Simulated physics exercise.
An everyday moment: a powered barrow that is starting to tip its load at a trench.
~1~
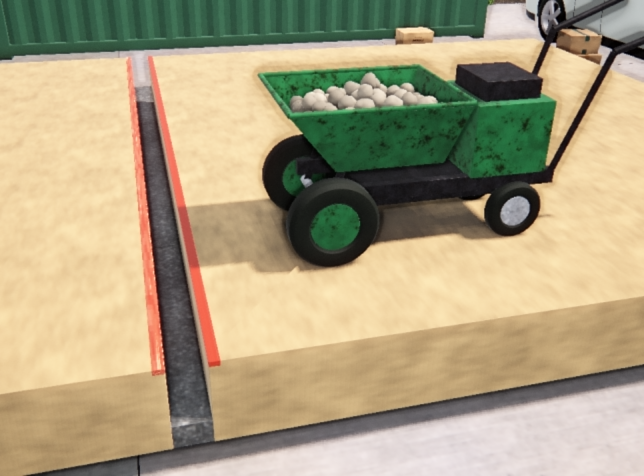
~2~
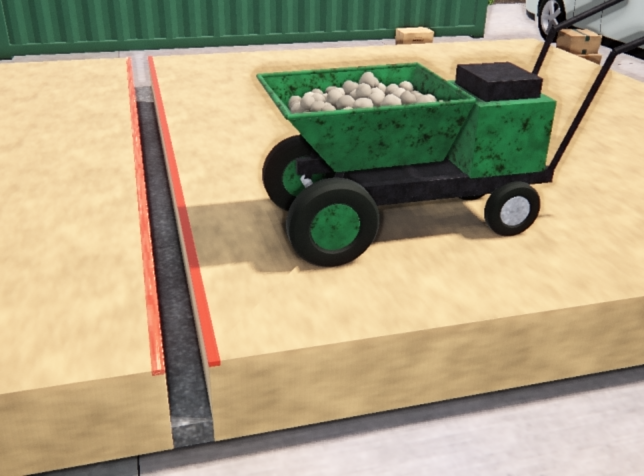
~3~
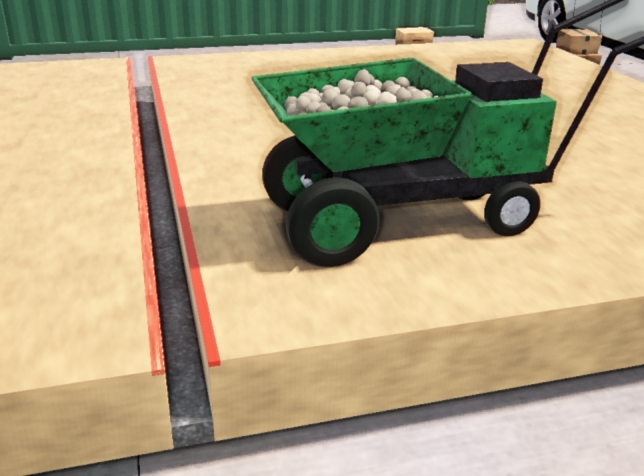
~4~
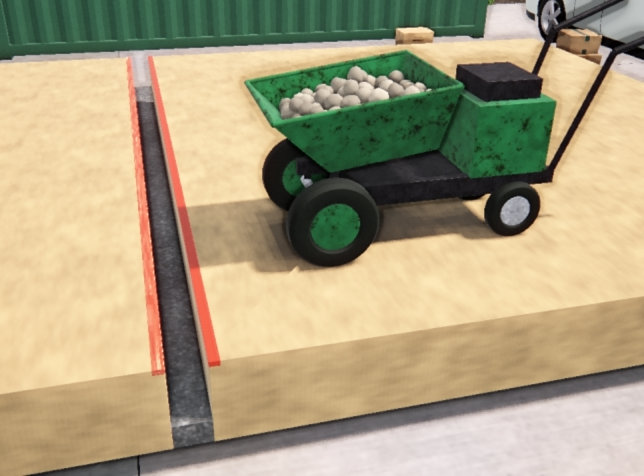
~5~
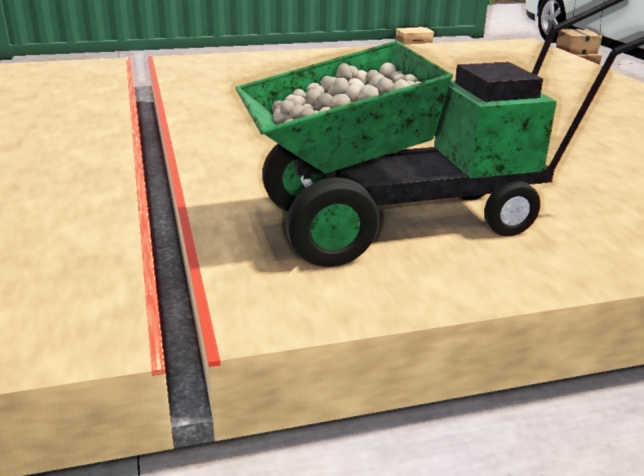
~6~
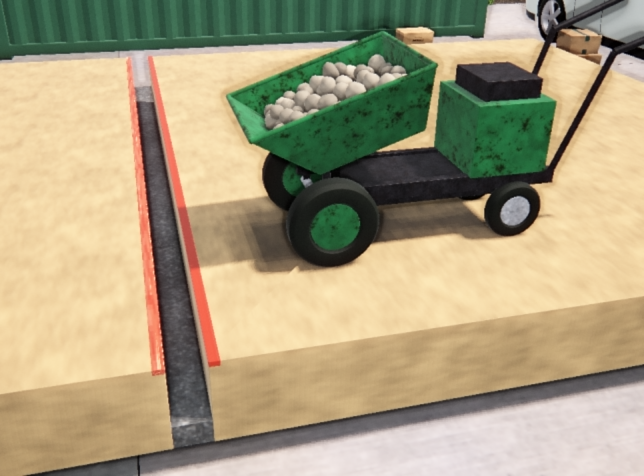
The green skip of a powered barrow, heaped with rounded pale stones, sits almost level to the right of a narrow, red-edged trench. Its rear lifts gradually away from the body while its front lip dips to the left, until the skip is clearly tilted, the stones still inside and the wheels unmoving.
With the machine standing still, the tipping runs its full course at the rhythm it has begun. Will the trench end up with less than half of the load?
The bulk.
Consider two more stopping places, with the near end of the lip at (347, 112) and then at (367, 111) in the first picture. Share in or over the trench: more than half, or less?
With the lip at the first place the share is short of one half; at the second place it is short of one half.
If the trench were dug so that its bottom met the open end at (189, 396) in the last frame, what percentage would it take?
50 %, roughly.
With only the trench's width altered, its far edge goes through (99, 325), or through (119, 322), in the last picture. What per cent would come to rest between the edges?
In order: Near 100, then 100 percent.
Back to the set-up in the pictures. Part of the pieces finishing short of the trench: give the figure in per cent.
5 %.
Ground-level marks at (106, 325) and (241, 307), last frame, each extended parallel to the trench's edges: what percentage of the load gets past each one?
Result, first then second: 10 %, 100 %.
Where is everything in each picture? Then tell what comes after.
Lip of the skip at (290, 116), level; top of the load at (378, 102), river pebbles; first edge of the trench at (204, 311); far edge at (153, 318), the trench under half as wide as the skip, and about as deep as wide, in the first frame.
Lip of the skip at (288, 117), level; top of the load at (376, 101), in the second frame.
Lip of the skip at (282, 120), tipped barely; top of the load at (372, 99), in the third frame.
Lip of the skip at (273, 125), tipped a little; top of the load at (388, 90), in the fourth frame.
Lip of the skip at (263, 132), tipped a little; top of the load at (378, 85), in the fifth frame.
Lip of the skip at (251, 142), tipped clearly; top of the load at (365, 80); first edge of the trench at (204, 311); far edge at (153, 318), in the sixth frame.
Soon, skip tipped steeply; all in the skip.
A while on, skip tipped right over; most in the skip; a stray few short of the trench; a small part in or heaped over the trench; a stray few beyond it; a stray few falling.
Towards the end, skip tipped right over; a small part in the skip; a small part short of the trench; about half in or heaped over the trench; about a quarter beyond it.
Finally, skip tipped right over; a stray few in the skip; a small part short of the trench; about two thirds in or heaped over the trench; about a quarter beyond it.
